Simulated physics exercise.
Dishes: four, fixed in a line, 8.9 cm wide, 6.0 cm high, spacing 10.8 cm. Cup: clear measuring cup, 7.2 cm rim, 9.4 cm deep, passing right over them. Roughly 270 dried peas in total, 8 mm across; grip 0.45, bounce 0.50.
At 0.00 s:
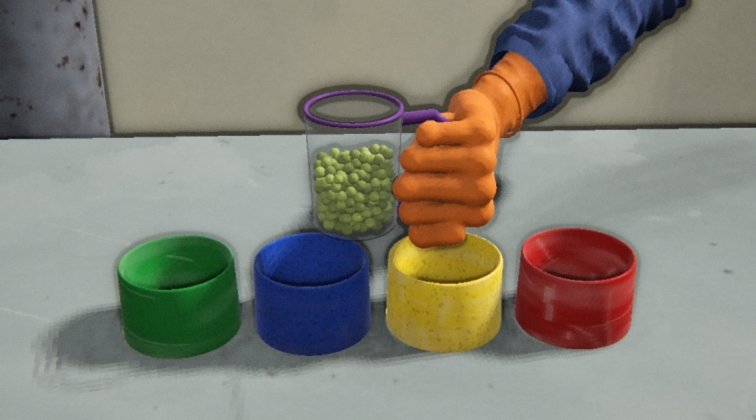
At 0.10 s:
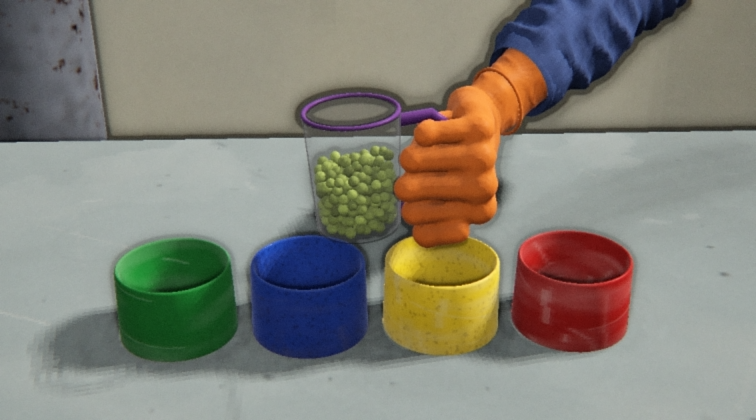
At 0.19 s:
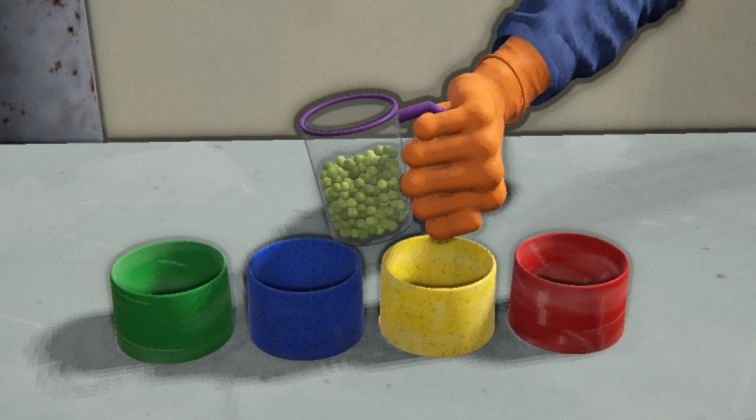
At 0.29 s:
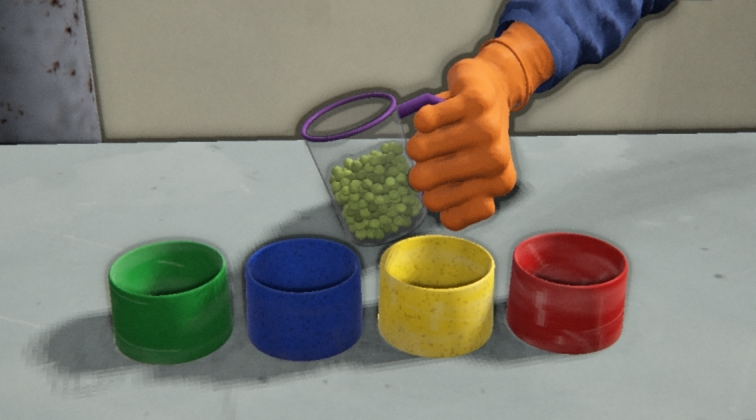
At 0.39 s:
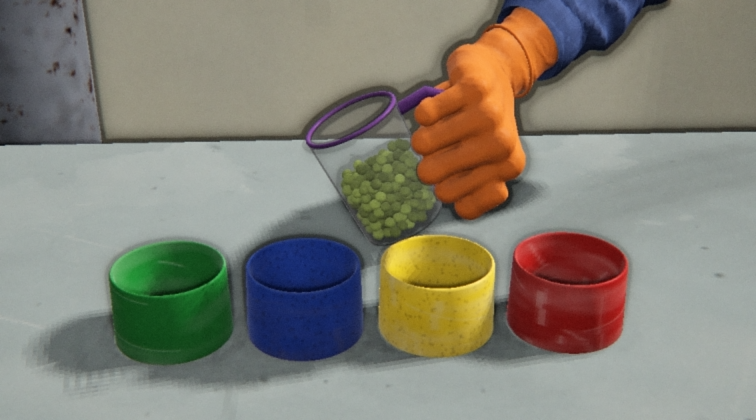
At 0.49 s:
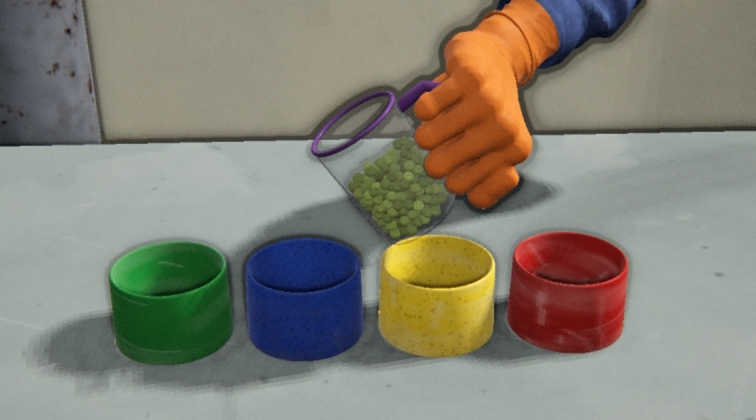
The footage shows an orange-gloved hand holding a clear measuring cup of green dried peas behind green, blue, yellow and red dishes, then steadily tilting the cup leftward while moving it slightly to the right.
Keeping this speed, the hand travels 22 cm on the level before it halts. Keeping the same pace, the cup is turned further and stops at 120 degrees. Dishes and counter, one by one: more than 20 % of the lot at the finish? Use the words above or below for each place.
Red: Below; blue: Below; green: Below; yellow: Above; counter: Below.
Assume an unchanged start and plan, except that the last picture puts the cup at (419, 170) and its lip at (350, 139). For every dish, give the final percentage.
Red 100; blue 0; green 0; yellow 0.
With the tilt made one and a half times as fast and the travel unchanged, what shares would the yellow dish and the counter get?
In the yellow dish 50; on the counter 40.
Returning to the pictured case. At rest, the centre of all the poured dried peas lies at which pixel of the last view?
Look around (431, 301) in the last picture.
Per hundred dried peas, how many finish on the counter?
I'd put it near 0 per cent.
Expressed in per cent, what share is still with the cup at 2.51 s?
About 0 %.
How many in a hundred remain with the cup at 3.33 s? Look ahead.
My guess is near 0 per cent.
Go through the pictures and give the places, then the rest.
In the first picture, cup at (354, 166), tilt 0 degrees, lip at (305, 109), moved 0.0 cm; middle of the pieces at (350, 191); green dish at (176, 262); blue dish at (311, 260); yellow dish at (445, 257); red dish at (578, 254).
In the second picture, cup at (355, 169), tilt 3 degrees, lip at (303, 115), moved 0.3 cm; middle of the pieces at (352, 194).
In the third picture, cup at (360, 171), tilt 11 degrees, lip at (301, 123), moved 1.0 cm; middle of the pieces at (361, 196).
In the fourth picture, cup at (368, 171), tilt 18 degrees, lip at (303, 132), moved 1.7 cm; middle of the pieces at (372, 196).
In the fifth picture, cup at (378, 171), tilt 26 degrees, lip at (308, 140), moved 2.4 cm; middle of the pieces at (385, 195).
In the sixth picture, cup at (387, 171), tilt 33 degrees, lip at (313, 149), moved 3.1 cm; middle of the pieces at (398, 194); green dish at (168, 269); blue dish at (303, 265); yellow dish at (438, 262); red dish at (570, 258). Its pace works out near 80 degrees a second; the hand travels 7 cm a second.
Then, at 1.70 s, tilt 120 degrees; cup holds 30 %, yellow 70 %.
After 2.51 s, tilt 120 degrees; cup holds 0 %, yellow 100 %.
After 3.33 s, tilt 120 degrees; cup holds 0 %, yellow 100 %.
At rest (3.6 s), red 0 %, blue 0 %, green 0 %, yellow 100 %, counter 0 %.
